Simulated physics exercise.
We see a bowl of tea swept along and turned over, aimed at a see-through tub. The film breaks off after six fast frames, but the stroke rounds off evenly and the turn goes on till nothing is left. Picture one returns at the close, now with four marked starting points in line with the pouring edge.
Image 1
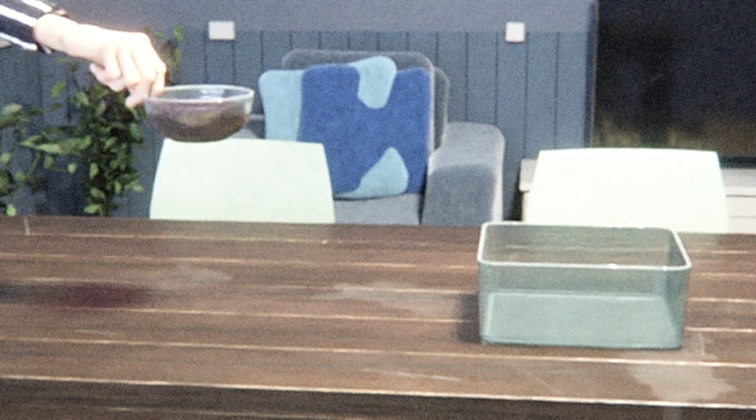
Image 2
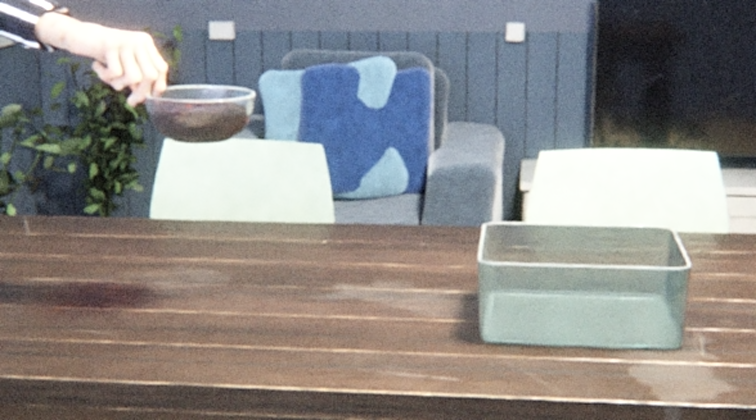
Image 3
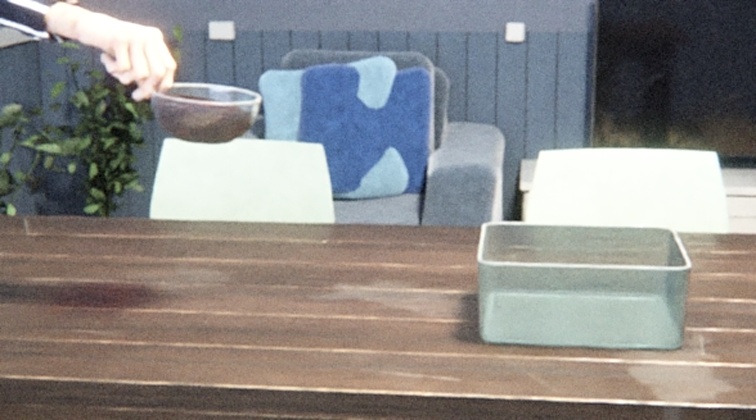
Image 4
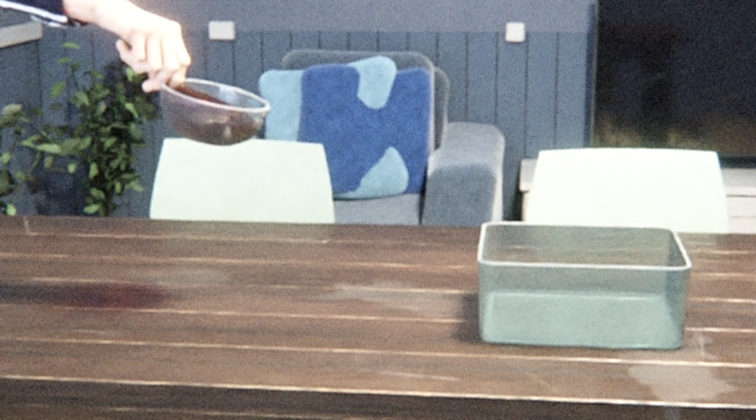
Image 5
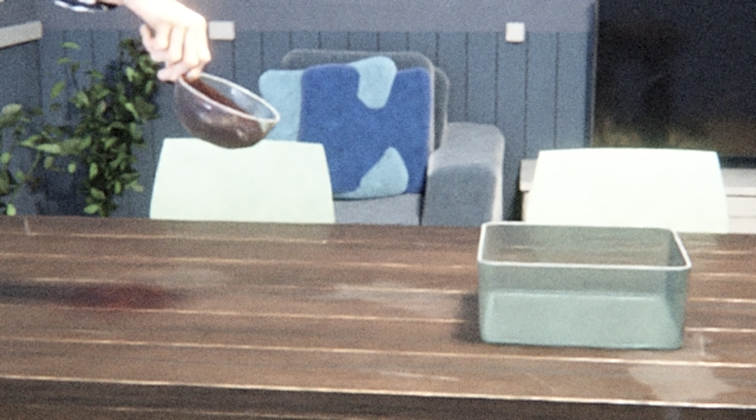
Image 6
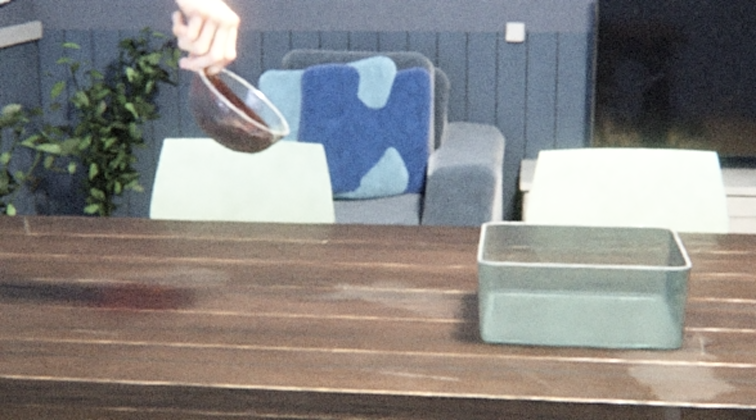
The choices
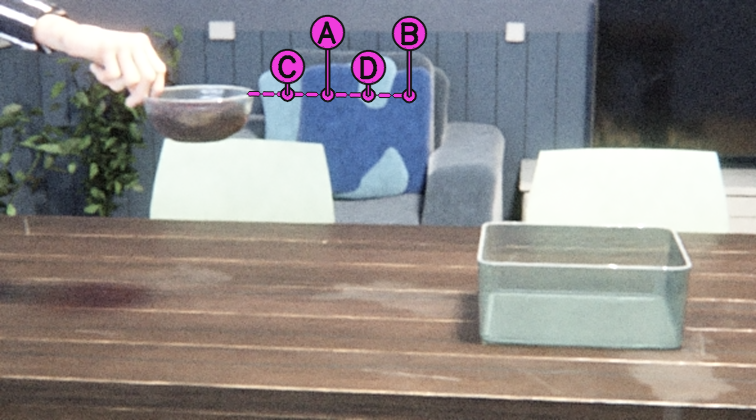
A bowl of dark liquid, held by a hand, moves right and tilts steadily rightward.
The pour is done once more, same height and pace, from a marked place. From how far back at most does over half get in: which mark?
Use spot A.
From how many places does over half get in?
Three.
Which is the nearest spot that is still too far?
C.
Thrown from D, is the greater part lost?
No, not at all.
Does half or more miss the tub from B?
No.
On the marked copy, A at (327, 94); B at (409, 95); C at (287, 94); D at (368, 95).
For spot A, about 73 % lands in the tub, 18 % falls short and 9 % goes beside or beyond.
For spot B, about 74 % lands in the tub, 6 % falls short and 19 % goes beside or beyond.
For spot C, about 5 % lands in the tub, 92 % falls short and 3 % goes beside or beyond.
For spot D, about 74 % lands in the tub, 6 % falls short and 20 % goes beside or beyond.
